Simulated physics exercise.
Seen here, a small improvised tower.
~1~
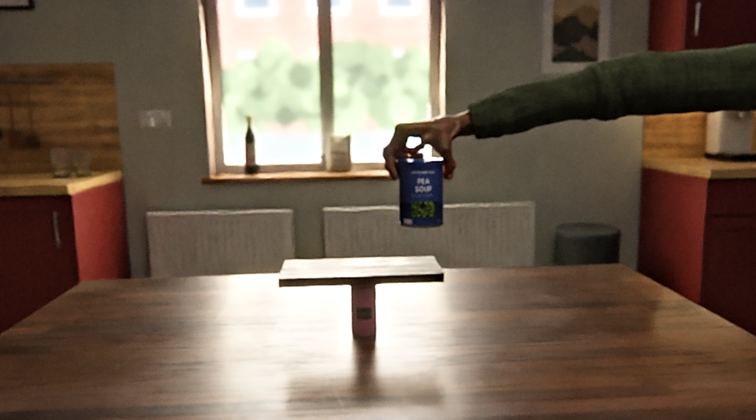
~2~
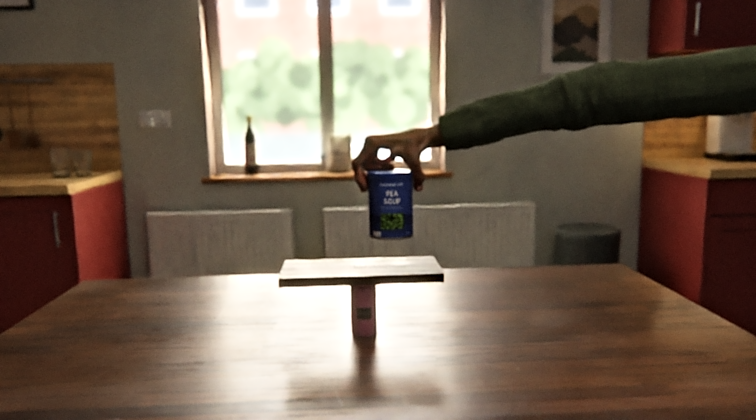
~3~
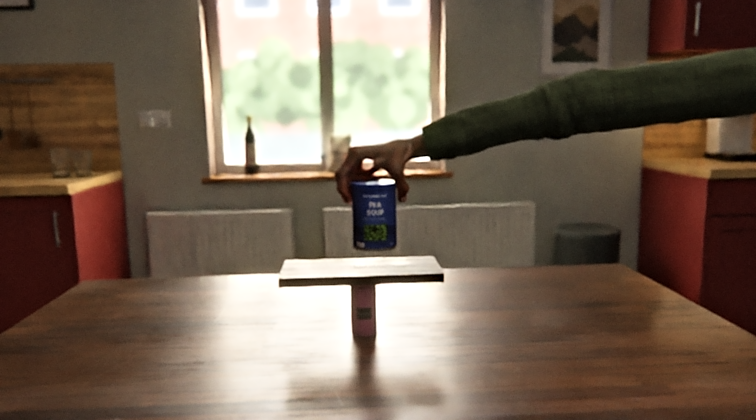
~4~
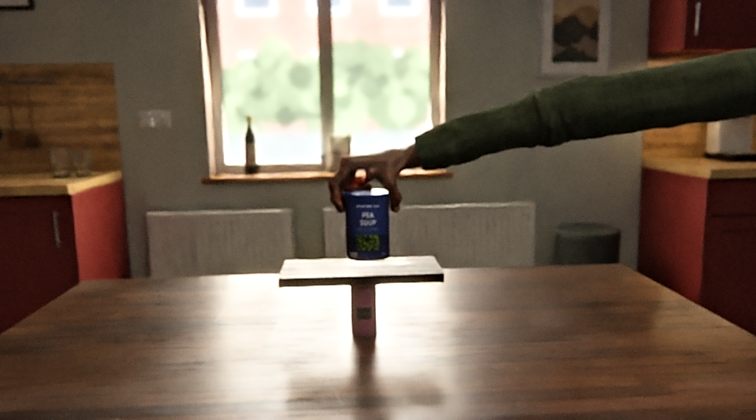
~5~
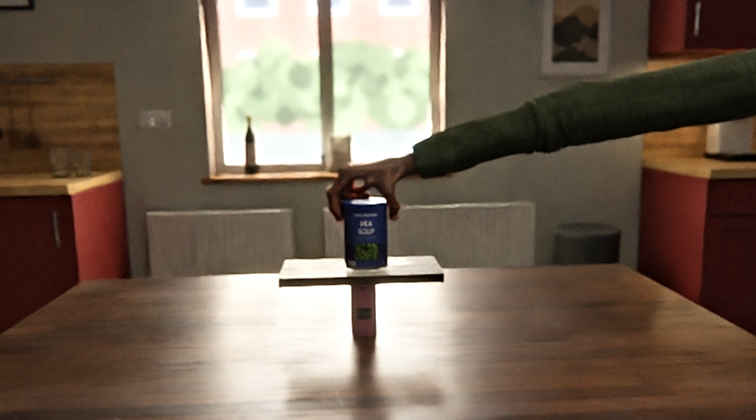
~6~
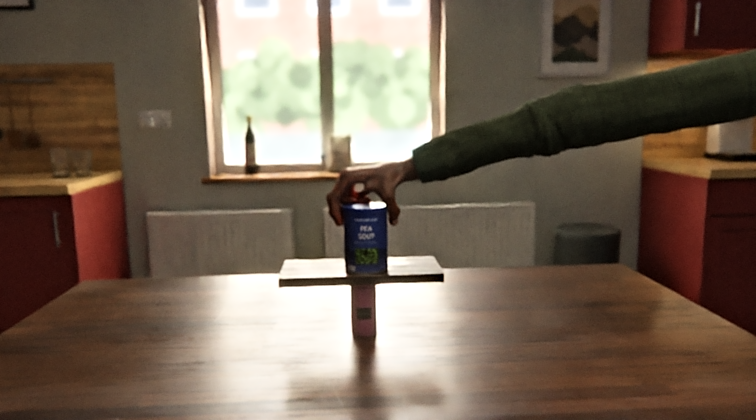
At first, a hand in a green sleeve holds a blue tin of pea soup above a board balanced on a narrow support on a wooden table. The hand carries the tin left and downward, shifts it slightly right, then lowers it onto the middle of the board, fingers still around its top.
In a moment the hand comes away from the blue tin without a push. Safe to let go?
Outcome: The stack keeps its balance.
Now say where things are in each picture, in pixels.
On its way; blue tin (421, 192); black board (361, 271), in the first picture.
On its way; blue tin (391, 203); black board (361, 271), in the second picture.
On its way; blue tin (374, 214); black board (361, 271), in the third picture.
On its way; blue tin (368, 225); black board (361, 271), in the fourth picture.
On its way; blue tin (366, 233); black board (361, 271), in the fifth picture.
In place under the hand; blue tin (366, 238); black board (361, 271), in the sixth picture.
Then, 0.30 s on from there, no change.
Then, 0.70 s on from there, blue tin resting near (366, 238).
In the end, all 3 unmoved. At the end, from the last picture's camera, blue tin near (366, 238). The stack holds.
